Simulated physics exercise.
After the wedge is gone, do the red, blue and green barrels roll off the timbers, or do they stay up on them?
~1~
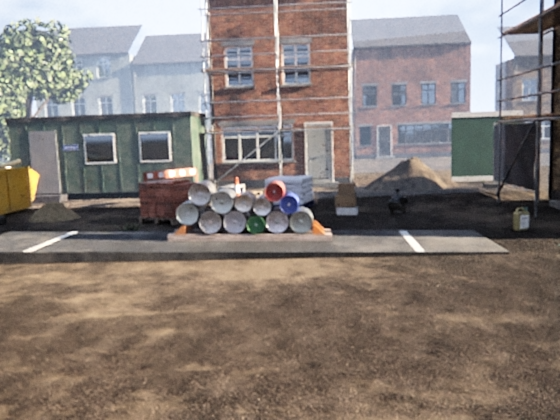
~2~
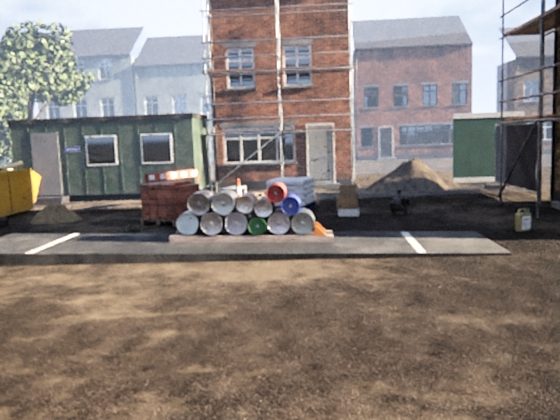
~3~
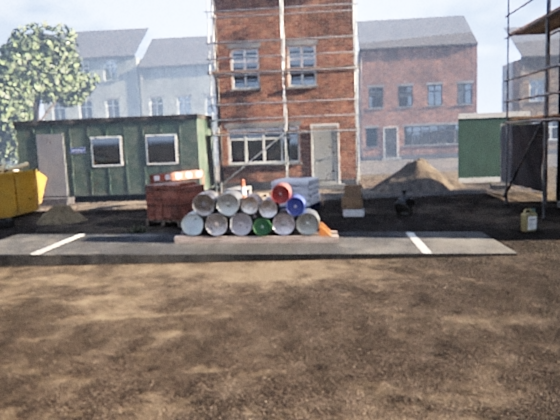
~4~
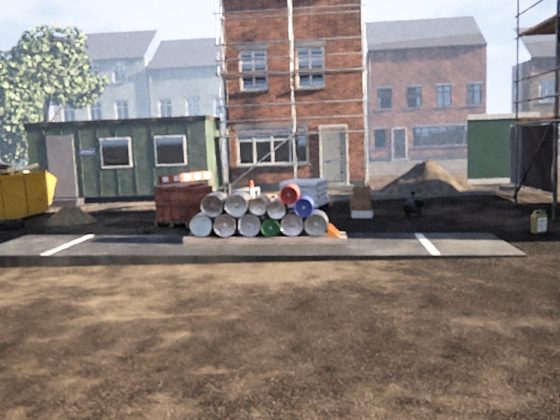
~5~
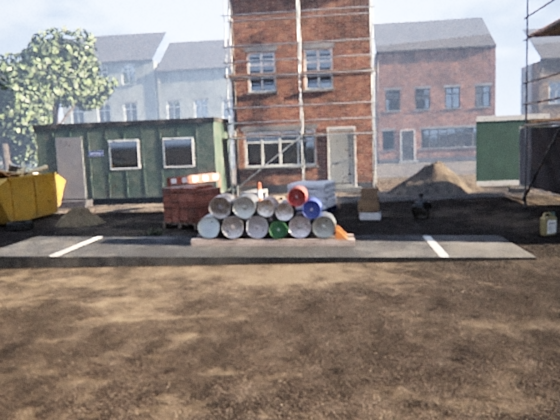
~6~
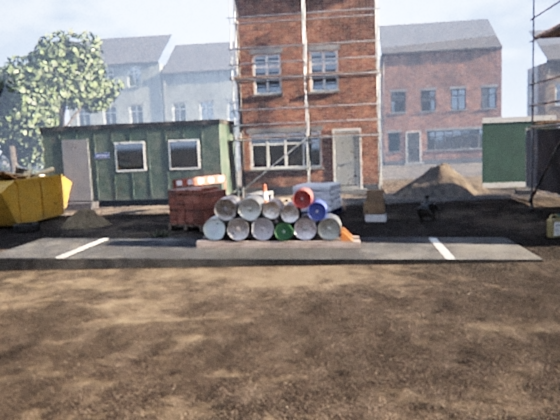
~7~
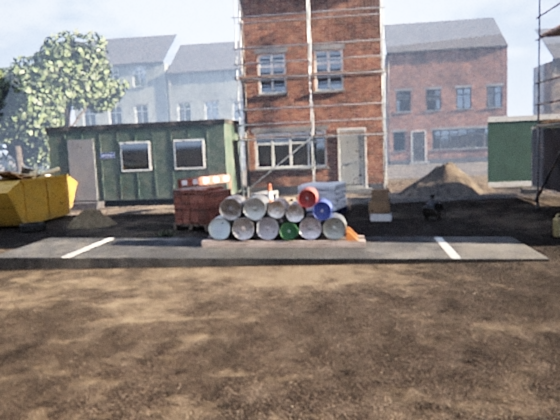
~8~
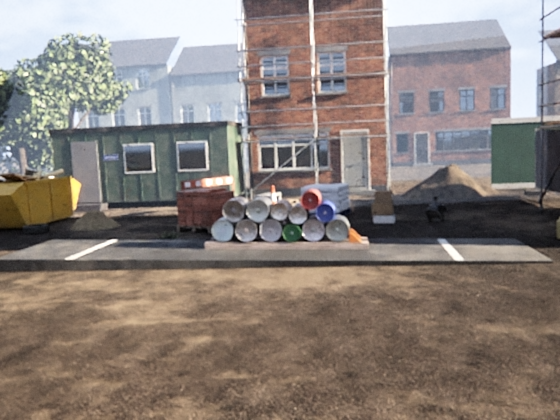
All three stay up on the timbers. The red and blue ones remain on top of others, and the green one keeps its place in the bottom row.
An orange wedge came away from the left end of a stack of barrels on a building site, and the view drifted slowly left. The red, blue and green ones all stayed put, and the pile was still standing whole at the end.
